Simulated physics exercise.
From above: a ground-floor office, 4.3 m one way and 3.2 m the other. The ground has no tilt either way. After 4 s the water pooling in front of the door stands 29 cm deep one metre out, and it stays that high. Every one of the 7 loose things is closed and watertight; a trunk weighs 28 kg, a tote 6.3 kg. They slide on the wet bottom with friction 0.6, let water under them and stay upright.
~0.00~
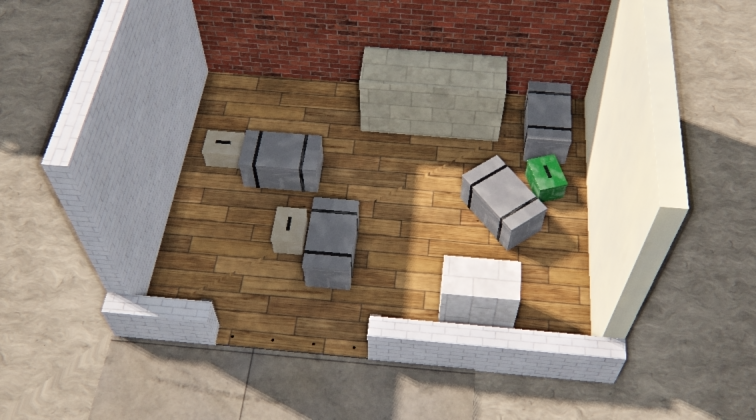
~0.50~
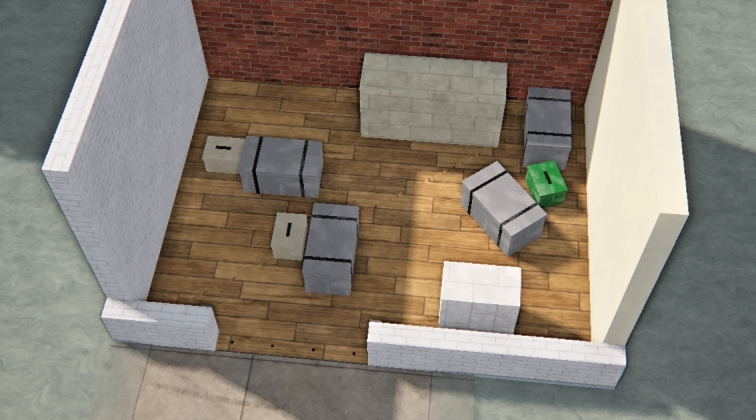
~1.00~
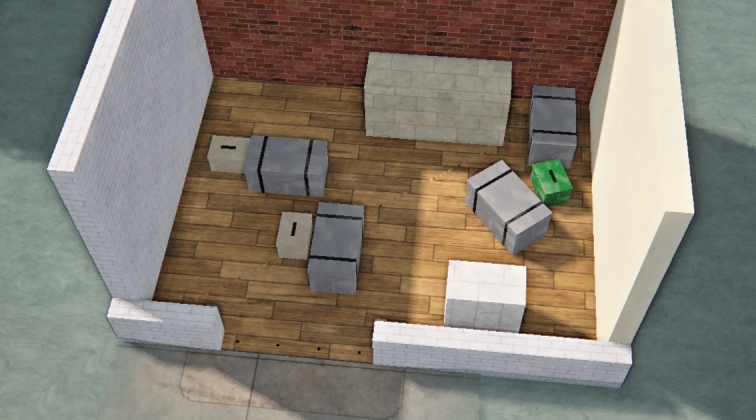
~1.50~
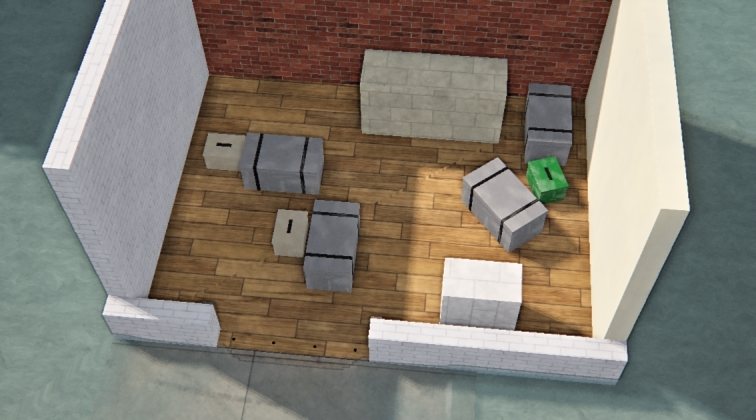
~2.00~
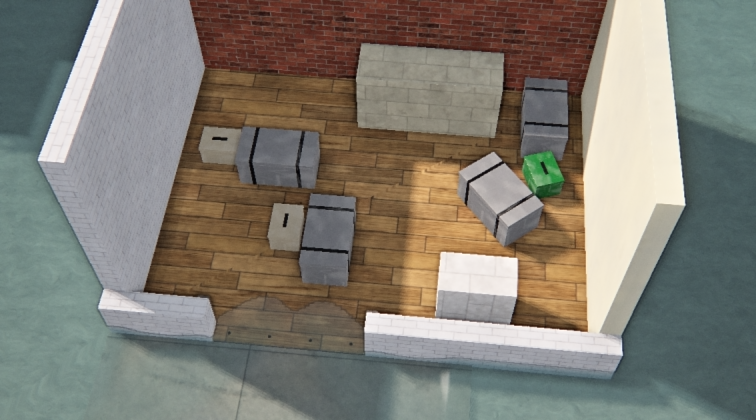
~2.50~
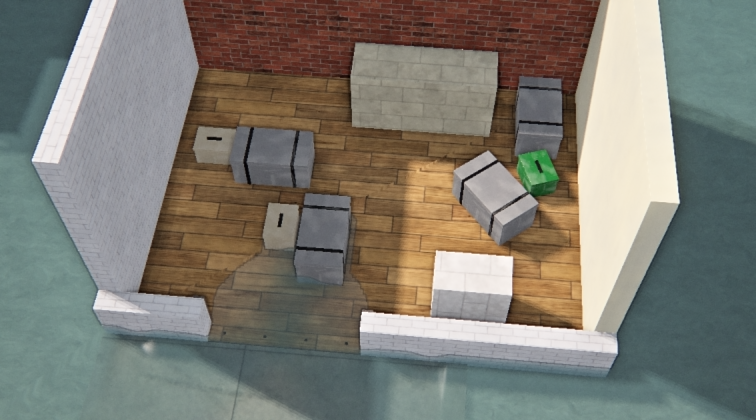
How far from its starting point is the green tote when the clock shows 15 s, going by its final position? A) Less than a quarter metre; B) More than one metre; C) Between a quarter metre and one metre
Answer: B.
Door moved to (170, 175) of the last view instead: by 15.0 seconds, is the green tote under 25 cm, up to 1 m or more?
The green tote creeps a bit.
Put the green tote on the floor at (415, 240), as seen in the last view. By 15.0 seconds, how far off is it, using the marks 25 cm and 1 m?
Looks like it is swept a long way.
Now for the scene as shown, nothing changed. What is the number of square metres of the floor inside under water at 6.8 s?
Wet: Near 12 m2.
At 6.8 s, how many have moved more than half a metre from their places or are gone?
The number by then is 4.
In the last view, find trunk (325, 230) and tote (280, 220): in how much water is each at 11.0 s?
I'd estimate 21 cm for the first and 16 cm for the second.
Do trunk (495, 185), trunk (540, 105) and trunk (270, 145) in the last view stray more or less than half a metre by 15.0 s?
Well, in sequence it's greater, lower, greater.
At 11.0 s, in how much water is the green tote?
I'd put it at about 24 cm.
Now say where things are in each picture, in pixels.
In the first picture, the green tote at (547, 172) rests on the ground; water covers 0.0 m2; 0 of 7 have shifted.
In the second picture, the green tote at (547, 178), on the bottom; 0.0 m2 under water; 0 of 7 have shifted.
In the third picture, the green tote at (553, 177), on the bottom; 0.0 m2 under water; 0 of 7 have shifted.
In the fourth picture, the green tote at (548, 174) rests on the ground; water covers 0.0 m2; 0 of 7 have shifted.
In the fifth picture, the green tote at (544, 169) rests on the ground; water covers 0.3 m2; 0 of 7 have shifted.
In the sixth picture, the green tote at (539, 167), on the bottom; water covers 0.9 m2; 0 of 7 have shifted.
After 3.5 s the green tote is near (539, 167), 0.0 m from its start, aground; 0 afloat.
After 6.8 s the green tote is near (560, 179), 0.3 m from its start, aground; 4 afloat.
After 11.0 s the green tote is near (533, 292), 1.6 m from its start, afloat; 7 afloat.
After 15.0 s the green tote is near (532, 306), 1.7 m from its start, afloat; 7 afloat.
